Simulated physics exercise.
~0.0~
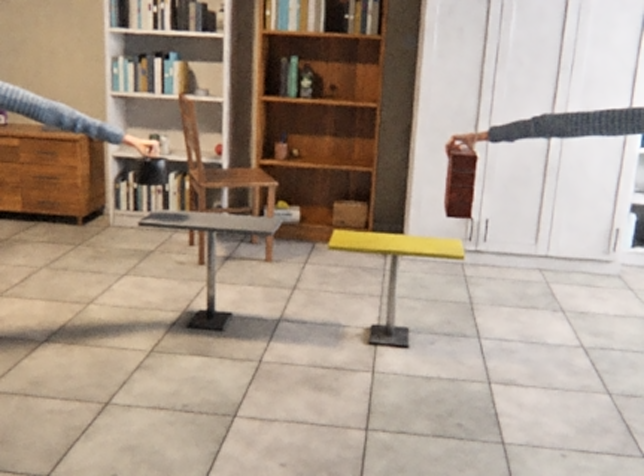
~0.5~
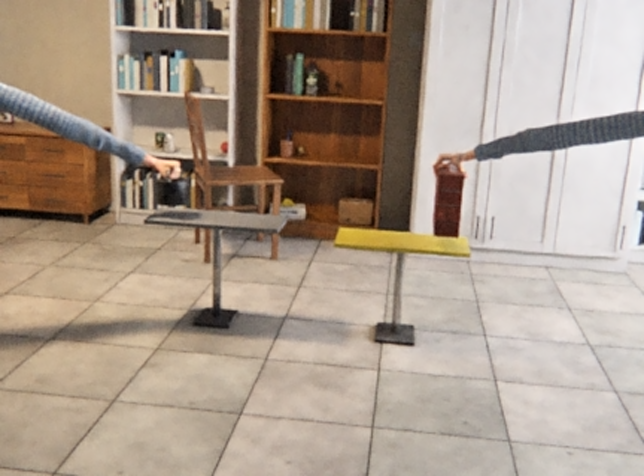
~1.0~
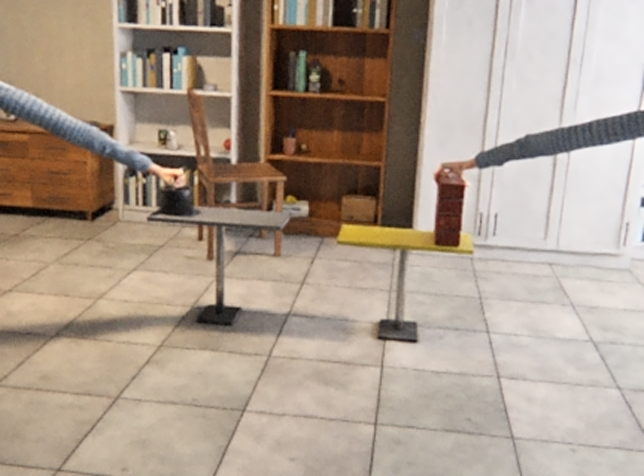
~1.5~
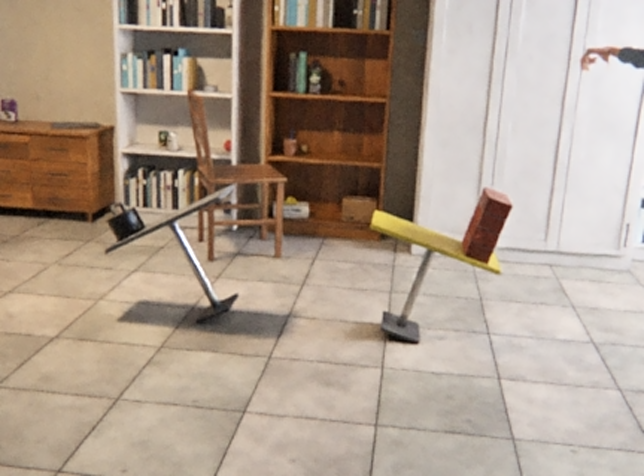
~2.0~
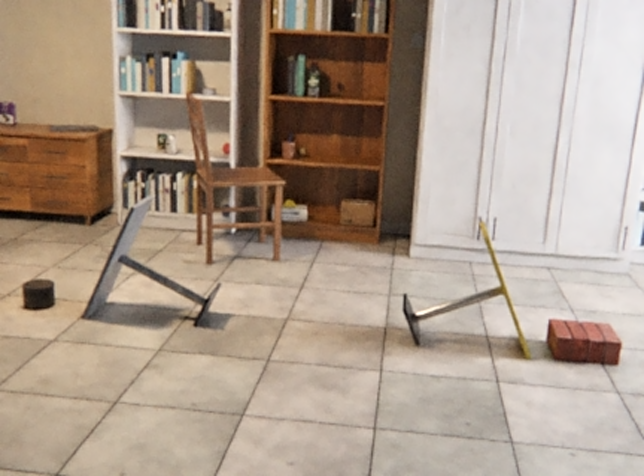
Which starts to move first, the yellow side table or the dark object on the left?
The dark object on the left moves first, as a hand carries it to the grey stand. The yellow side table only starts to tip later.
